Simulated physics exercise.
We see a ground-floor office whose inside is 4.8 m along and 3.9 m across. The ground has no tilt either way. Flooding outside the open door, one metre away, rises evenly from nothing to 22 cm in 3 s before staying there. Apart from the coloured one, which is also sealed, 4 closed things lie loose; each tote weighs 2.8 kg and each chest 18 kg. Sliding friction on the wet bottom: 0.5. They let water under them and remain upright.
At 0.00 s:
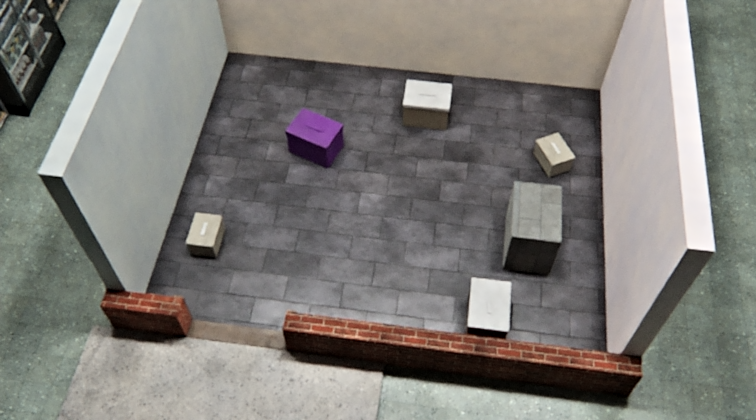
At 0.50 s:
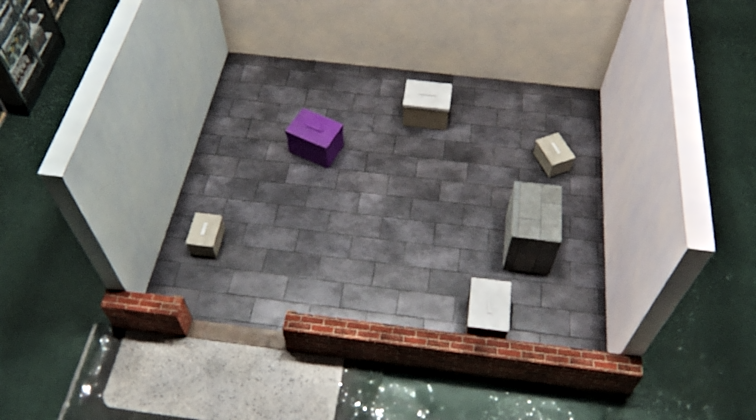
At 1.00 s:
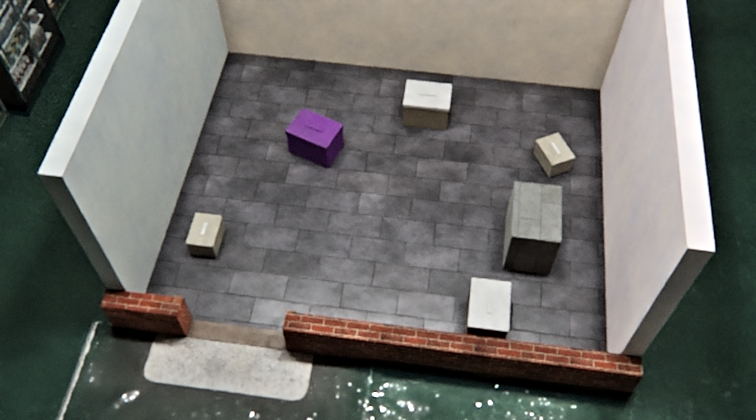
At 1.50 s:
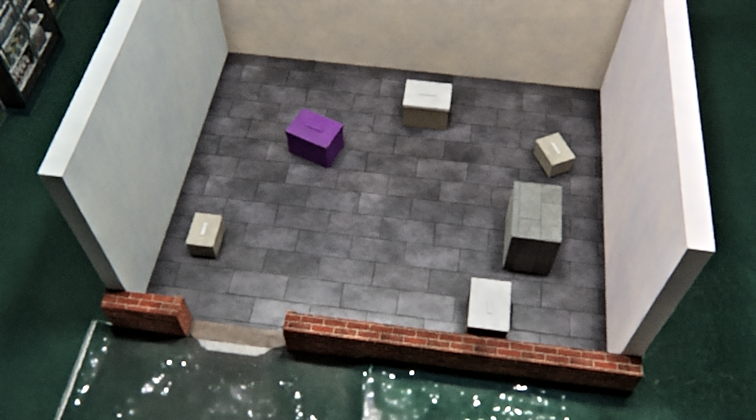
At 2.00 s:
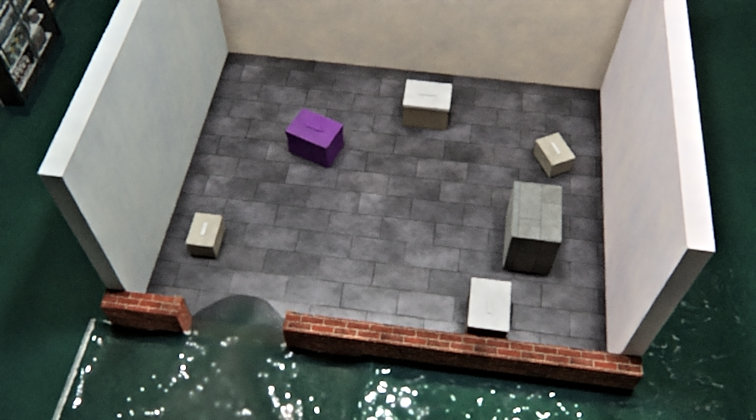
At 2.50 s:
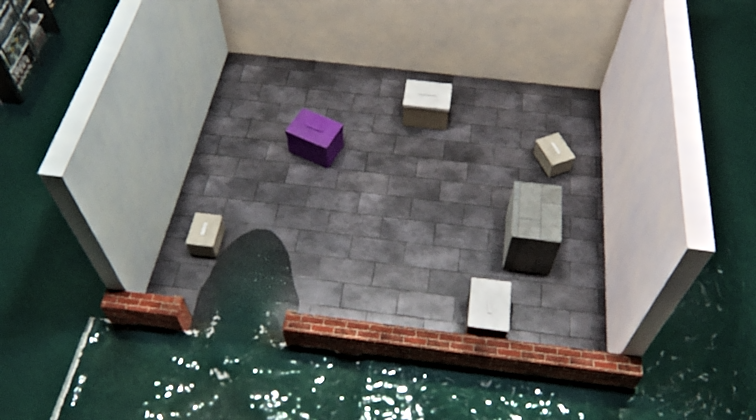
To begin with, a purple box and several pale and grey blocks sit on the dark tiled floor of a walled room. Dark water covers the ground outside and creeps over the pale slab to the doorway gap, then spreads inside across the tiles, while the boxes stay still.
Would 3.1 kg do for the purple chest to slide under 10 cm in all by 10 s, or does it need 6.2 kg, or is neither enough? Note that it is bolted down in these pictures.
It moves too much either way.
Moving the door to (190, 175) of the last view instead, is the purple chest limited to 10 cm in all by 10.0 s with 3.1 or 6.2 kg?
In that case both options fail.
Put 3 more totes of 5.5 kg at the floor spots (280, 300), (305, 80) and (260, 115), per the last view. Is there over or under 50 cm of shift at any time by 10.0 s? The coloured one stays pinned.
Result, in turn - exceeds it; exceeds it; exceeds it.
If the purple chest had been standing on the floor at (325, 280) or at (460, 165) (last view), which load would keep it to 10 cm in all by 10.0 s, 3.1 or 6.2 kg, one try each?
For the first start neither one suffices; for the second neither one suffices.
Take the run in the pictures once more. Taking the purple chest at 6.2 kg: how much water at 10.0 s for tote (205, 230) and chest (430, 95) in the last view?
Around 9 cm and 7 cm.
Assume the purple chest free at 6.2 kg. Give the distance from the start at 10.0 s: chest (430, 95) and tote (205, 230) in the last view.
Respectively 80 and 300 centimetres.
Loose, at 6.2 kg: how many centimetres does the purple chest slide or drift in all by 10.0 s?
I'd say close to 250 cm in total.
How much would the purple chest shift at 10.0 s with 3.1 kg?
I'd put it at roughly 200 cm.
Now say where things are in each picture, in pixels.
The purple chest at (314, 128) rests on the ground; water covers 0.0 m2; 0 of 5 have shifted, in the first frame.
The purple chest at (314, 128) rests on the ground; 0.0 m2 under water; 0 of 5 have shifted, in the second frame.
The purple chest at (314, 128) rests on the ground; 0.0 m2 under water; 0 of 5 have shifted, in the third frame.
The purple chest at (314, 128), on the bottom; 0.0 m2 under water; 0 of 5 have shifted, in the fourth frame.
The purple chest at (314, 128), on the bottom; 0.2 m2 under water; 0 of 5 have shifted, in the fifth frame.
The purple chest at (314, 128), on the bottom; water covers 0.9 m2; 0 of 5 have shifted, in the sixth frame.
After 3.5 s the purple chest would be 1 cm from its start with 3.1 kg and 0 cm from its start with 6.2 kg; 1 cm of water round it then.
After 4.5 s the purple chest would be 61 cm from its start with 3.1 kg and 46 cm from its start with 6.2 kg; 3 cm of water round it then.
After 7.0 s the purple chest would be 140 cm from its start with 3.1 kg and 131 cm from its start with 6.2 kg; 9 cm of water round it then.
After 10.0 s the purple chest would be 197 cm from its start with 3.1 kg and 206 cm from its start with 6.2 kg; 9 cm of water round it then.
